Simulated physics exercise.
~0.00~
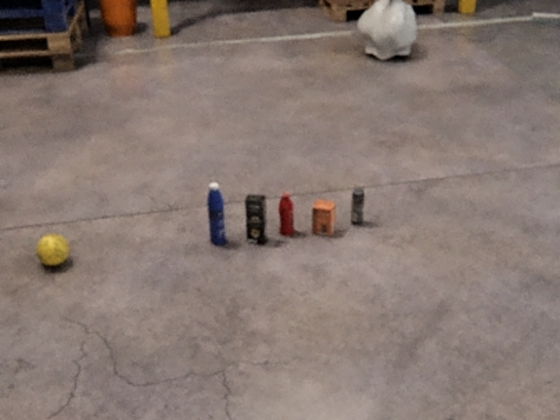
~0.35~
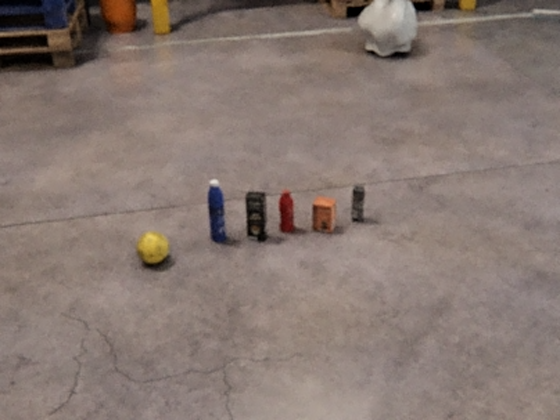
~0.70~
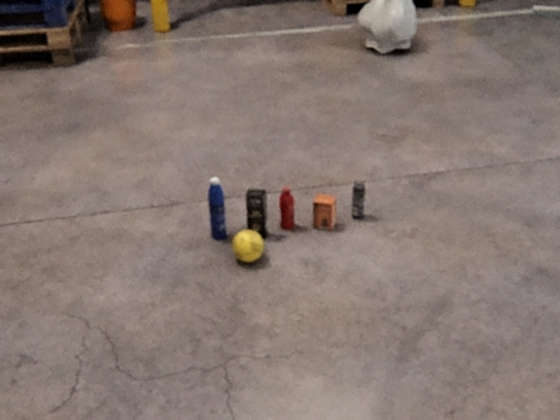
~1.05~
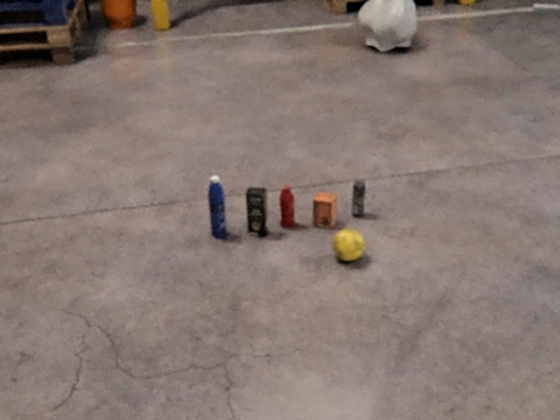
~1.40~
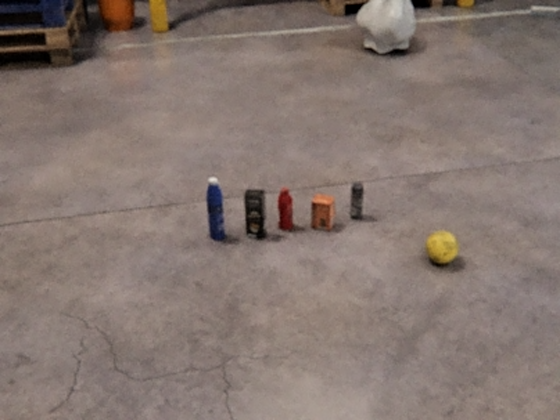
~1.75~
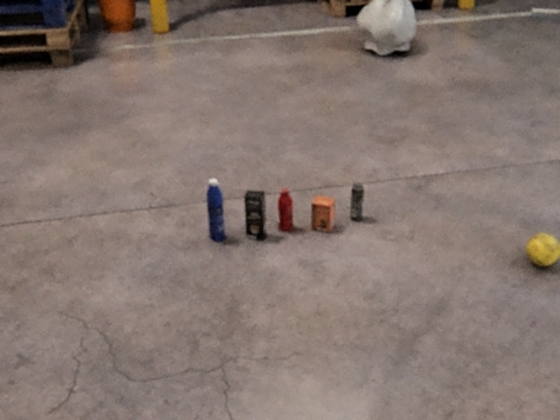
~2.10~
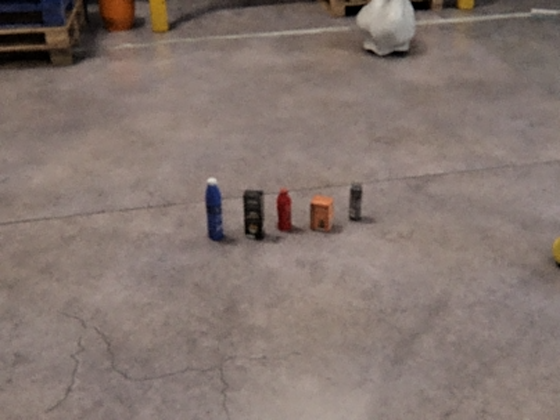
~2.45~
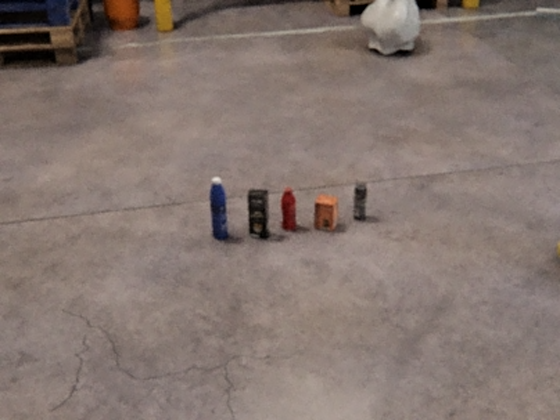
A yellow ball rolled from left to right across a concrete floor, passing in front of a blue bottle, a black carton, a red bottle, an orange carton and a grey can, then went out of view at the right, leaving all five standing.
